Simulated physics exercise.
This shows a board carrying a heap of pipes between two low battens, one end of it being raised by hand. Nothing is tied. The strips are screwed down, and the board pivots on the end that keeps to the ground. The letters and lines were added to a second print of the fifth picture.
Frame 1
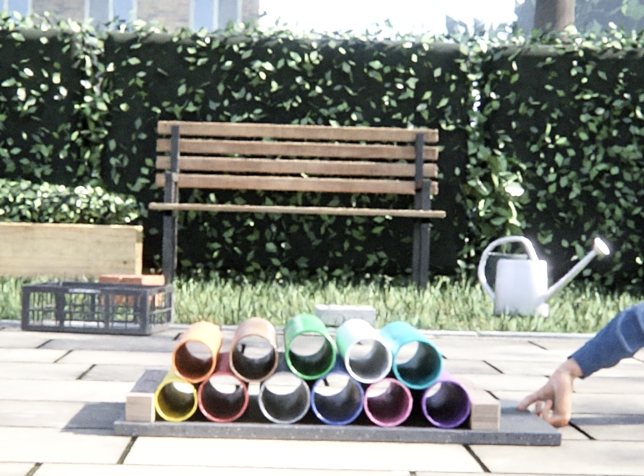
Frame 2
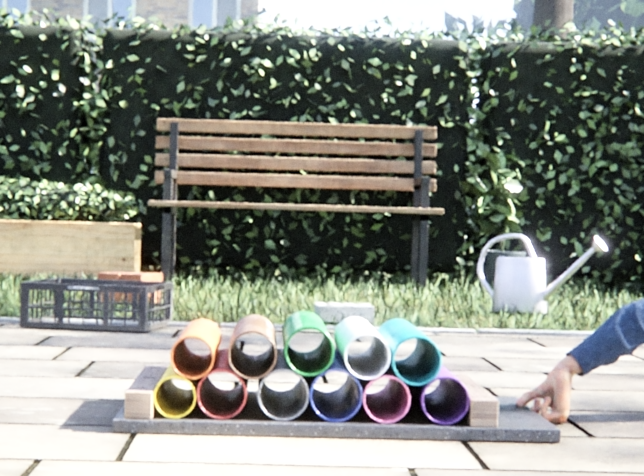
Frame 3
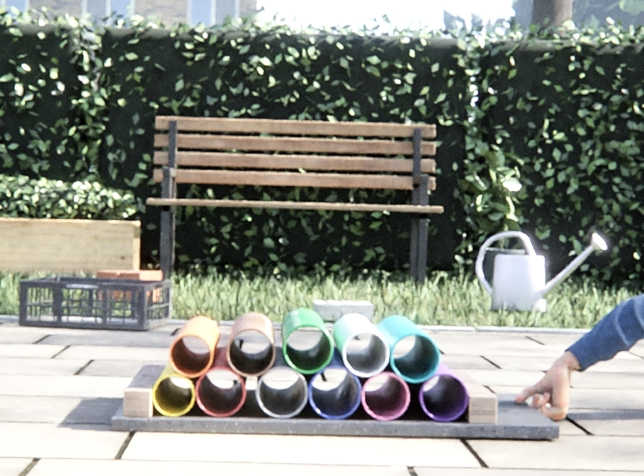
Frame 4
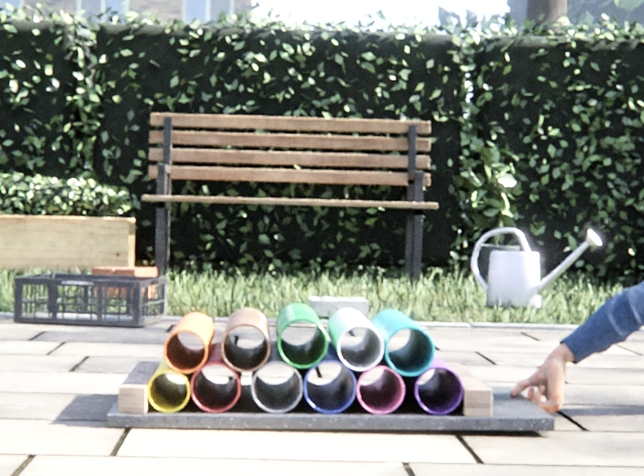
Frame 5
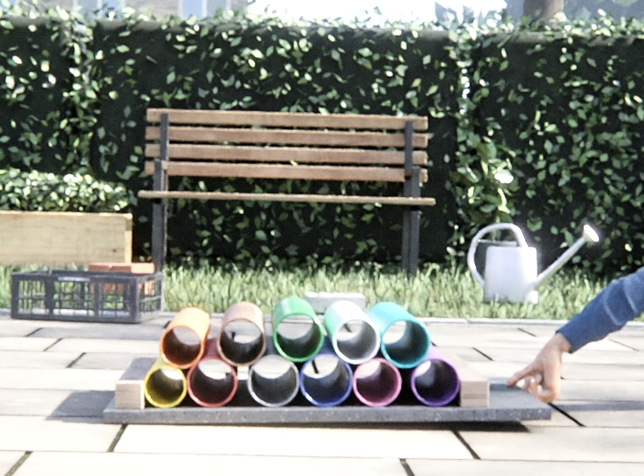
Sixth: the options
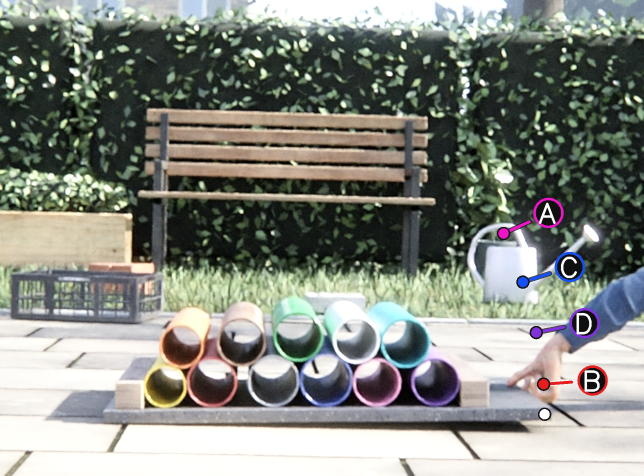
On a sunny patio in front of a bench and hedge, a hand at the right slightly raised that end of a board, while the colourful pipes stayed stacked in two rows between wooden strips.
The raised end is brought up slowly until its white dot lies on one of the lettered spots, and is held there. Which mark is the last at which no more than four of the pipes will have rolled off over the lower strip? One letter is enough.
A is the limit.
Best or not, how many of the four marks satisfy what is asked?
Four of the four.
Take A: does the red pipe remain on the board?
The red pipe: Yes.
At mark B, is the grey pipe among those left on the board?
Yes, with B.
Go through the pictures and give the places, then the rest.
In the first frame, grey pipe (285, 398); blue pipe (337, 399); pink pipe (388, 403).
In the second frame, pink pipe (386, 400); purple pipe (445, 401).
In the third frame, board (331, 398); pink pipe (385, 396); purple pipe (444, 397); yellow pipe (174, 395).
In the fourth frame, board (326, 392); yellow pipe (168, 391); red pipe (216, 388).
In the fifth frame, board (323, 386); yellow pipe (165, 387); red pipe (212, 382).
On the marked copy, A at (504, 233); B at (544, 384); C at (523, 282); D at (536, 333); the white dot at (545, 414).
Following A. Soon after the start, board at 16°.
Later, board at 26°.
In the end, board at 26°, one over the low batten (orange).
As for the rest, B none over the low batten; C none over the low batten; D none over the low batten.
